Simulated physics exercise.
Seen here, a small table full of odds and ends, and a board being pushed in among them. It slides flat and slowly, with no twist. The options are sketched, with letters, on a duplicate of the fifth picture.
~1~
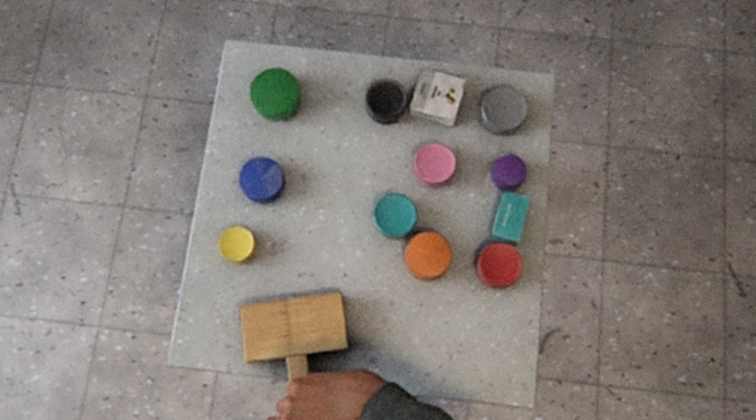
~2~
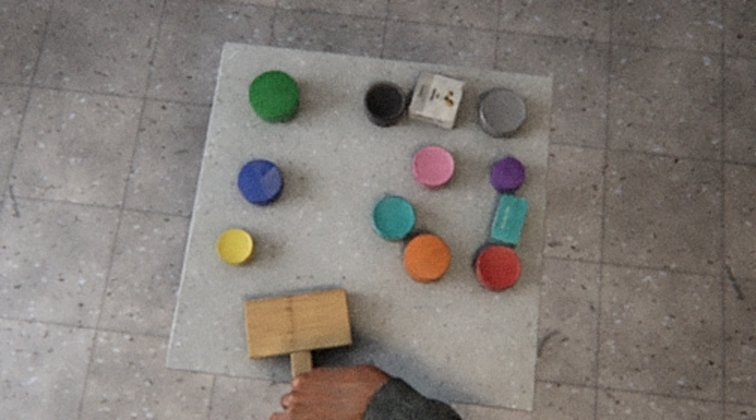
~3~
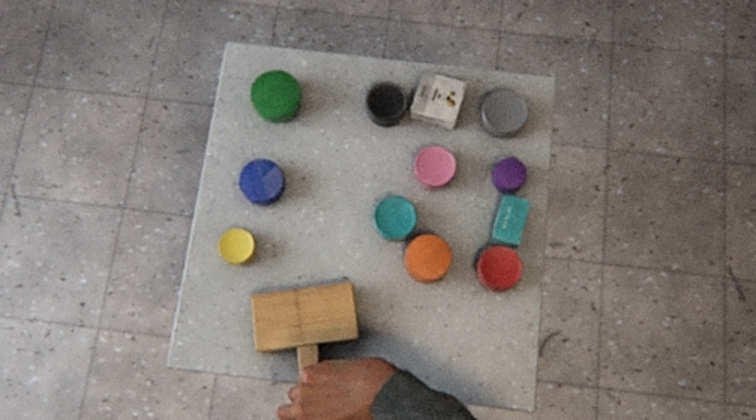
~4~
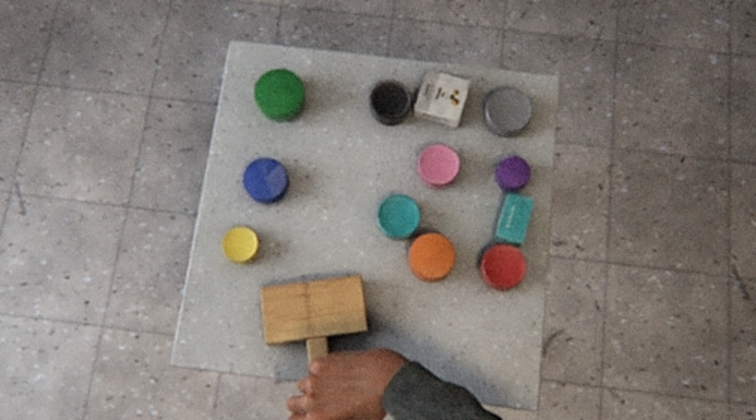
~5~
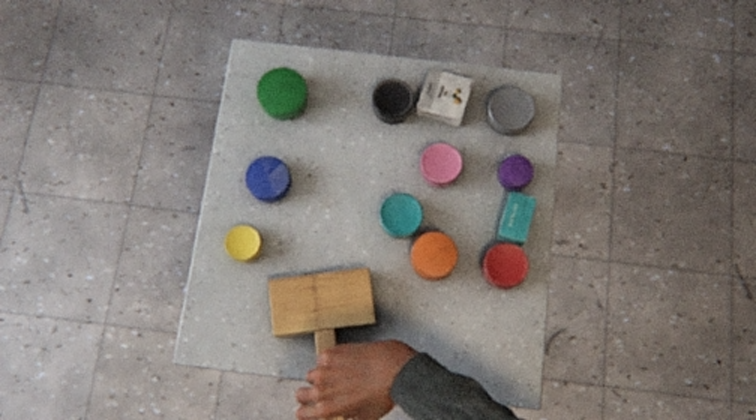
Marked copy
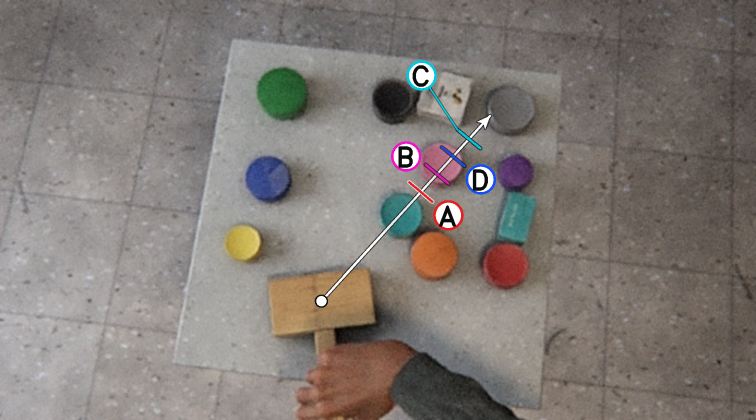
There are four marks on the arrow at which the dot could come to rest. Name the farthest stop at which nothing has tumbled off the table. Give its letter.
It should halt at C.
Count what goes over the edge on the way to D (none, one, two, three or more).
The count is none.
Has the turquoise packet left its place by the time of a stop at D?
Yes.
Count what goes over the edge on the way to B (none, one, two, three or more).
By then, none.
On the marked copy, A at (421, 192); B at (437, 174); C at (469, 139); D at (453, 157); the arrow from (321, 301) to (490, 116); the white dot at (321, 301).
Following C. Soon after the start, board (377, 243); orange tin (450, 250); turquoise tub (407, 192).
Later, board (429, 186); turquoise packet (523, 220); red tub (511, 270).
In the end, board (468, 143); white box (445, 62); turquoise packet (550, 218); nothing has fallen.
As for the rest, A is safe but short; B is safe but short; D is safe but short.
